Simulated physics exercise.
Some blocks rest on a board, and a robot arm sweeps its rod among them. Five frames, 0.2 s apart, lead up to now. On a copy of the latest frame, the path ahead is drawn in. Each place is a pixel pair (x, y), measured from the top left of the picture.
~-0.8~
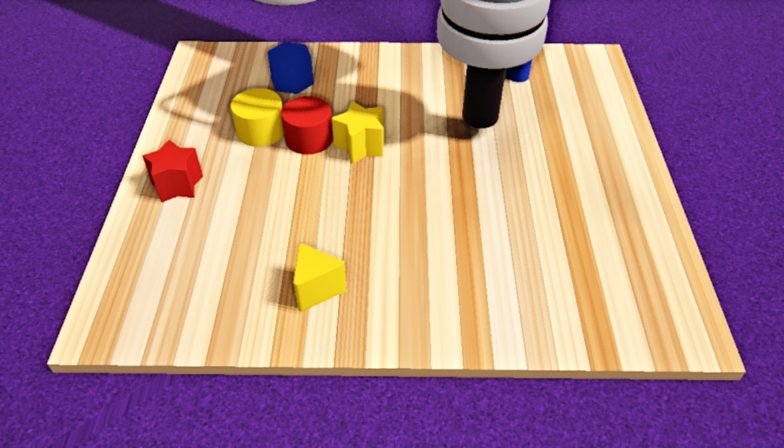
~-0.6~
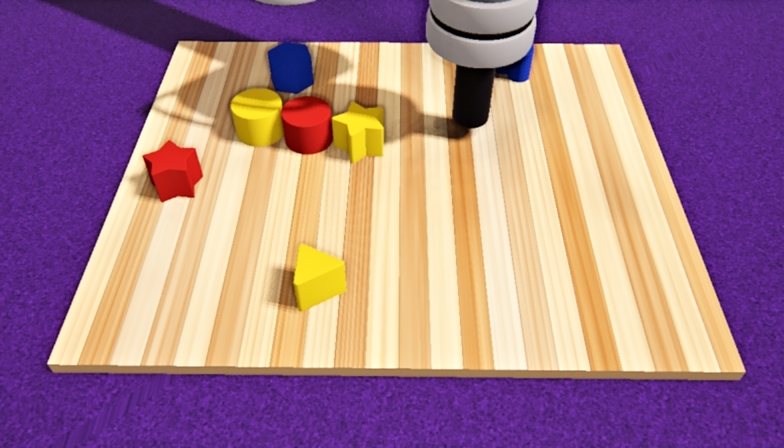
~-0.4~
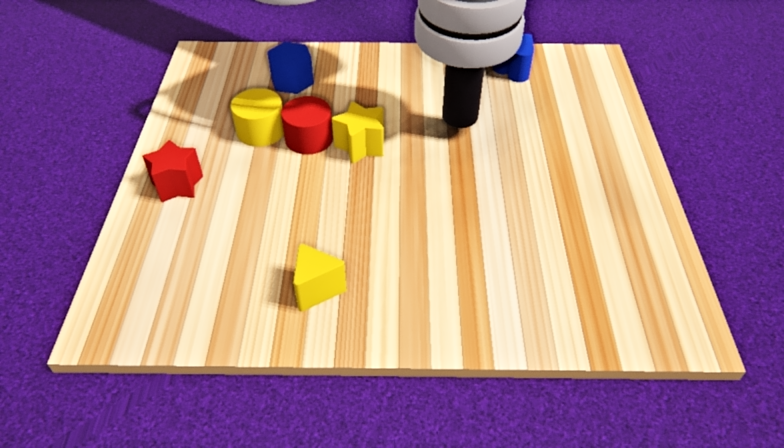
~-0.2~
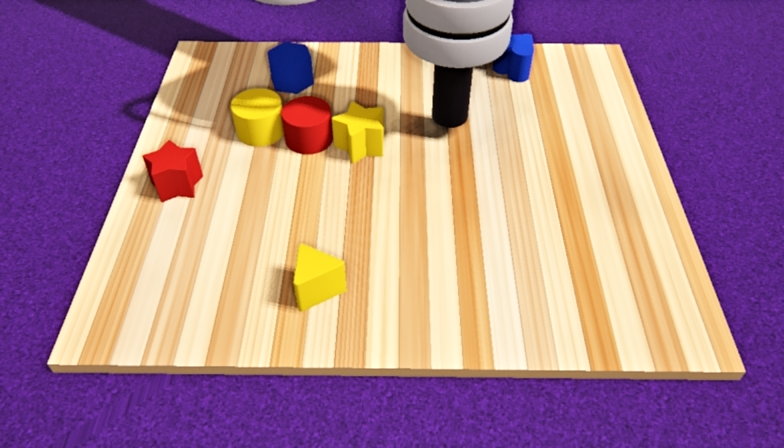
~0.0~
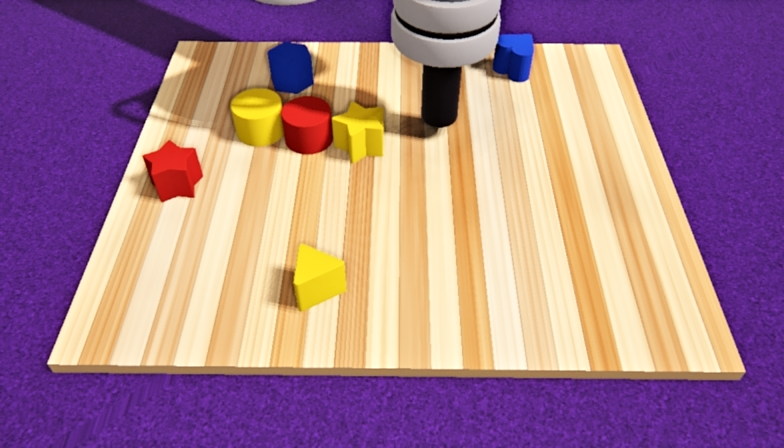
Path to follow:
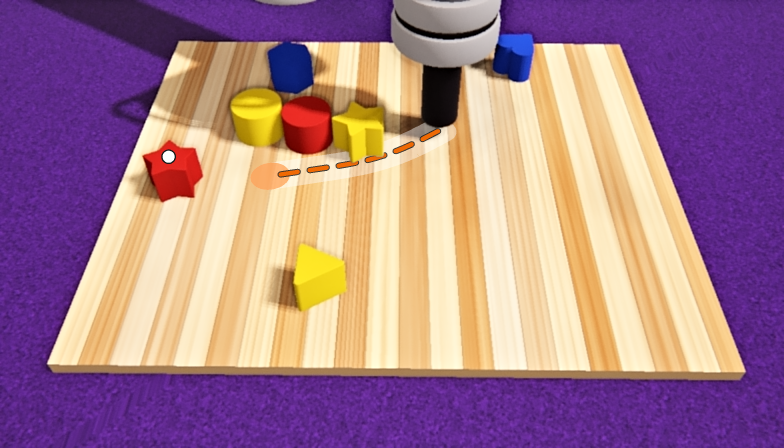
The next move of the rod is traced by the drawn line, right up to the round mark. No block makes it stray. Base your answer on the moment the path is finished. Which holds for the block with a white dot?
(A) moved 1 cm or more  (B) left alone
B.
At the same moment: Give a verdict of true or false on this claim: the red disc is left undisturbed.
It is false.
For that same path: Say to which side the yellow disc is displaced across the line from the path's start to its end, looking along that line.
Right.
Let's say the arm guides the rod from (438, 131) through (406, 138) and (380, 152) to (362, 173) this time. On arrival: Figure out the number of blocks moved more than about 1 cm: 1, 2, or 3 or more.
Answer: 1.
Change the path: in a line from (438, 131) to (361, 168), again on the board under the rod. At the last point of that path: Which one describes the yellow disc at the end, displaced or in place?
It is carried off its spot.
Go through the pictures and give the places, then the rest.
The first frame shows rod's lower end at (480, 119); red star at (169, 157); yellow disc at (256, 103); red disc at (306, 111); yellow star at (360, 118).
The second frame shows rod at (470, 119); blocks still.
The third frame shows rod at (460, 118); blocks still.
The fourth frame shows rod at (450, 118); blocks still.
The fifth frame shows rod at (439, 118); red star at (169, 157); yellow disc at (256, 103); red disc at (306, 111); yellow star at (360, 118).
Drawn move, from (438, 131) by way of (390, 153) and (332, 167) to (270, 176); the dot is on the red star.
What follows on the original path. One third of the way, rod at (389, 141); red disc at (303, 110); yellow star at (352, 119), turned 15° clockwise.
Two thirds of the way, rod at (330, 154); yellow disc at (219, 93); red disc at (265, 101); yellow star at (303, 122), turned 45° clockwise.
At the end, rod at (268, 163); red star still; yellow disc at (215, 92); red disc at (263, 97); yellow star at (286, 119), turned 90° clockwise.
